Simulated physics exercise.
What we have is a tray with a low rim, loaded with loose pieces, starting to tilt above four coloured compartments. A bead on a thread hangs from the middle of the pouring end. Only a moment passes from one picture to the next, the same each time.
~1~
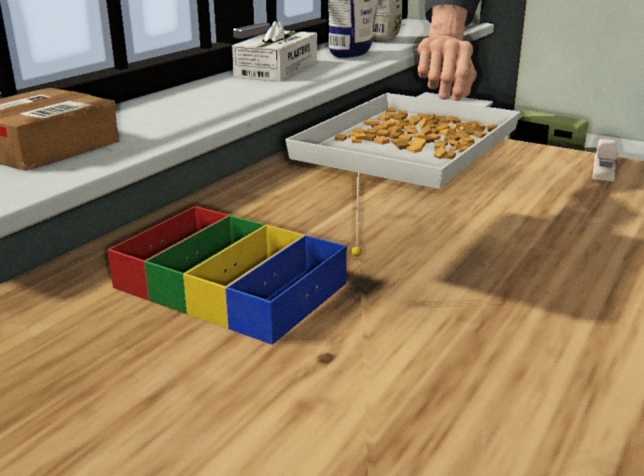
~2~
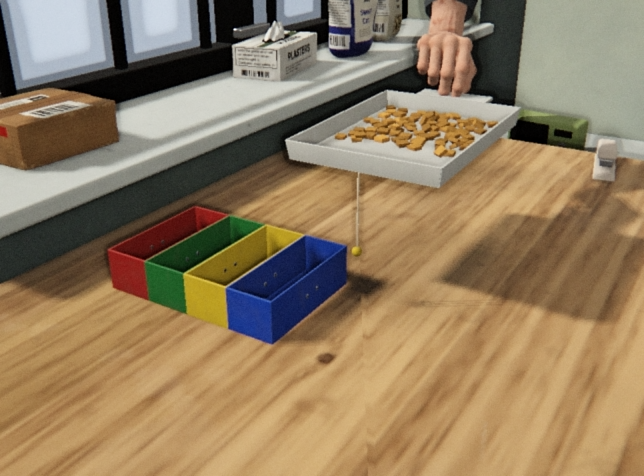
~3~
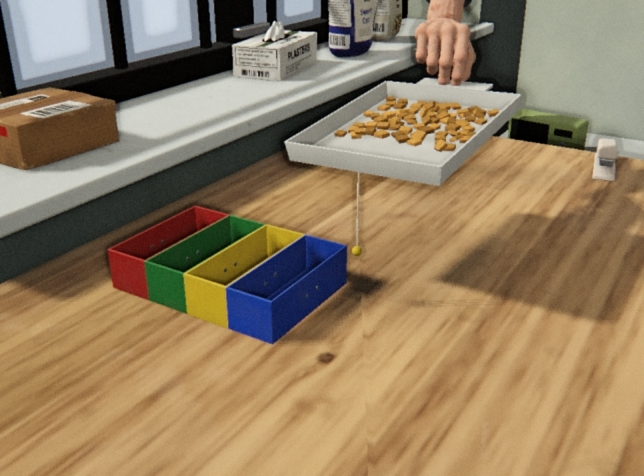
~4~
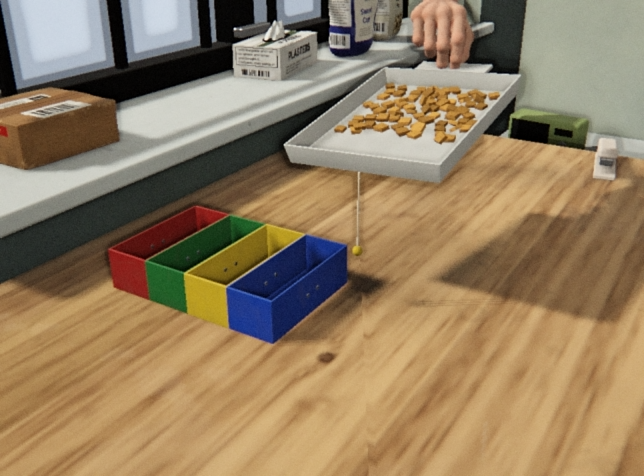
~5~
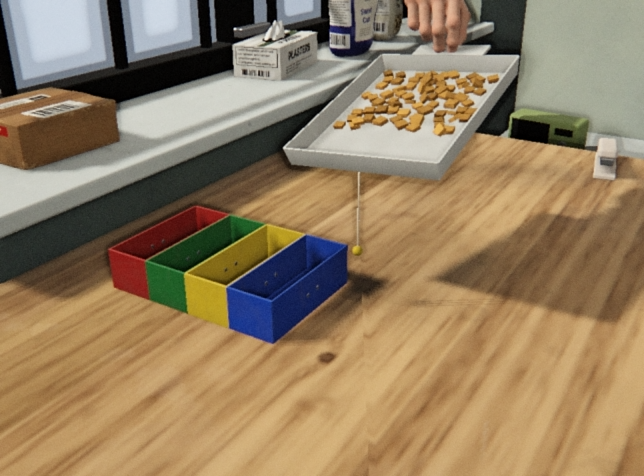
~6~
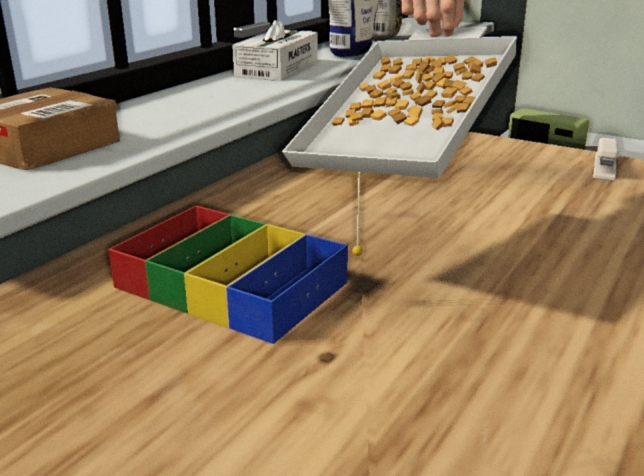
A hand raises the far end of a tray of cereal pieces above a wooden table.
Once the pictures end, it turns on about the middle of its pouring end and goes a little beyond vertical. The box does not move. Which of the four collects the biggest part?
Fullest: The blue cell.
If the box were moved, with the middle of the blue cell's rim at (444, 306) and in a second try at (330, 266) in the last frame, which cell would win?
One: Red. Two: Yellow.
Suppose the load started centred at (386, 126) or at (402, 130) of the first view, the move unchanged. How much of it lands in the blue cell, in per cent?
About 60 and 70 per cent.
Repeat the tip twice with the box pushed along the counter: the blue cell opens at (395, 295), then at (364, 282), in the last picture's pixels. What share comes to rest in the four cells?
Near 100 % and 100 %.
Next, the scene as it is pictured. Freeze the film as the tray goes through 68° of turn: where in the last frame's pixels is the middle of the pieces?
Near (329, 148).
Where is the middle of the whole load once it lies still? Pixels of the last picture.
Near (288, 300).
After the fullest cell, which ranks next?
It is the yellow one.
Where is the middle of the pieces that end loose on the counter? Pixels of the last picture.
Around (324, 330).
Shortly afterwards, tray tipped steeply; all but a few on the tray; only a few in the blue cell; a little falling or outside the box.
Next, tray tipped past a quarter turn; near two thirds on the tray; a little in the blue cell; a little in the yellow cell; a little falling or outside the box.
Some moments later, tray tipped past a quarter turn; near two thirds in the blue cell; near a quarter in the yellow cell; near a quarter falling or outside the box.
In the end, tray tipped past a quarter turn; near two thirds in the blue cell; near a quarter in the yellow cell; none at all in the green cell; none at all in the red cell; near a quarter outside the box.
